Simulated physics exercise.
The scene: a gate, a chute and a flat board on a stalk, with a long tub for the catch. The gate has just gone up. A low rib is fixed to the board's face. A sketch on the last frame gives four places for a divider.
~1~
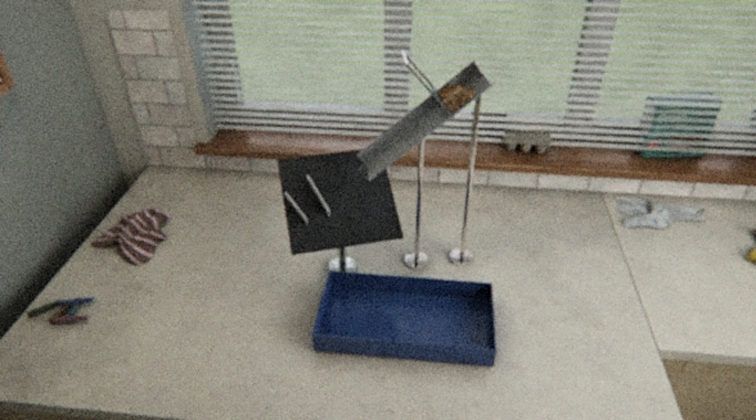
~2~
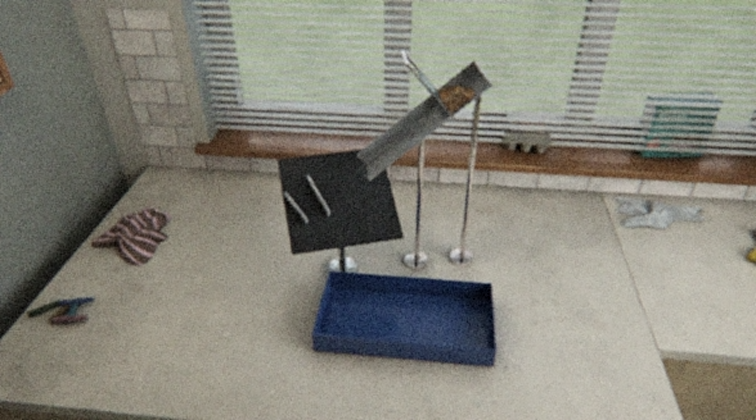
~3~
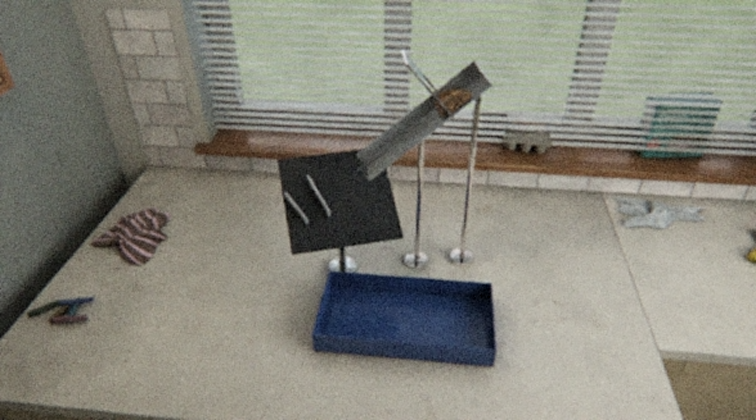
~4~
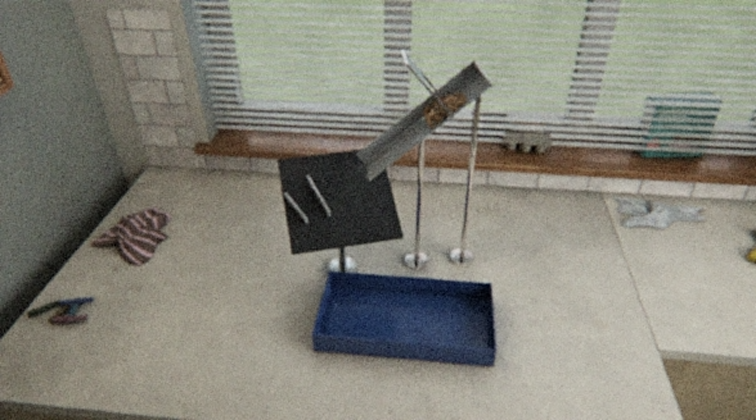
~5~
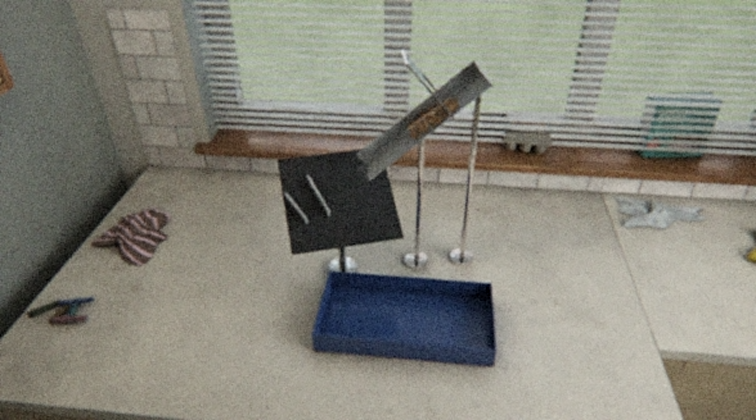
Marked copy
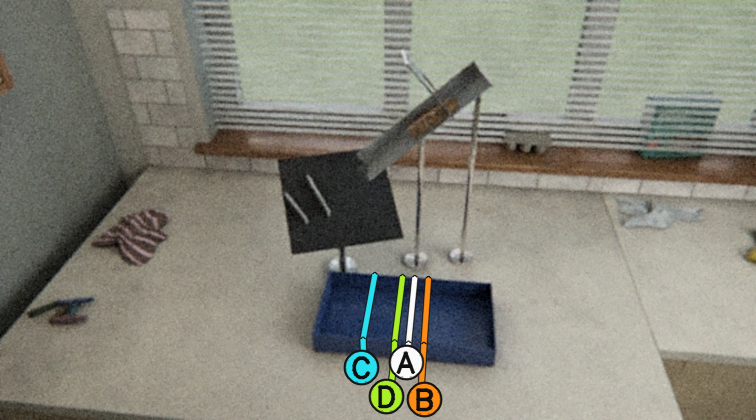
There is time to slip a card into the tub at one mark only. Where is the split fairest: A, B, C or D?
C beats the others.
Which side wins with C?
Left.
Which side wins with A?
The left side.
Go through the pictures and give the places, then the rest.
The first frame shows load behind the gate (454, 97), round wooden beads; lip of the chute (368, 173), sloping fairly steeply.
The second frame shows middle of the board (339, 198), tilted fairly steeply; middle of its low edge (349, 246); of its high edge (330, 153).
The third frame shows front corners of the tub (313, 334) and (496, 350), empty; front of the load (440, 112).
The fourth frame shows middle of the load (443, 107); its front (427, 118), roughly a quarter of the way to the lip; rib from (285, 192) to (307, 219); rib from (307, 175) to (329, 211).
The fifth frame shows middle of the load (430, 117); its front (412, 135), roughly a third of the way to the lip.
On the marked copy, line A crosses the front rim at (408, 342); line B crosses the front rim at (423, 344); line C crosses the front rim at (363, 339); line D crosses the front rim at (394, 341).
If A is chosen, of what is caught, almost all on the left of the divider, just a few on the right.
If B is chosen, of what is caught, almost all on the left of the divider, just a few on the right.
If C is chosen, of what is caught, roughly two thirds on the left of the divider, roughly a third on the right.
If D is chosen, of what is caught, almost all on the left of the divider, about a tenth on the right.
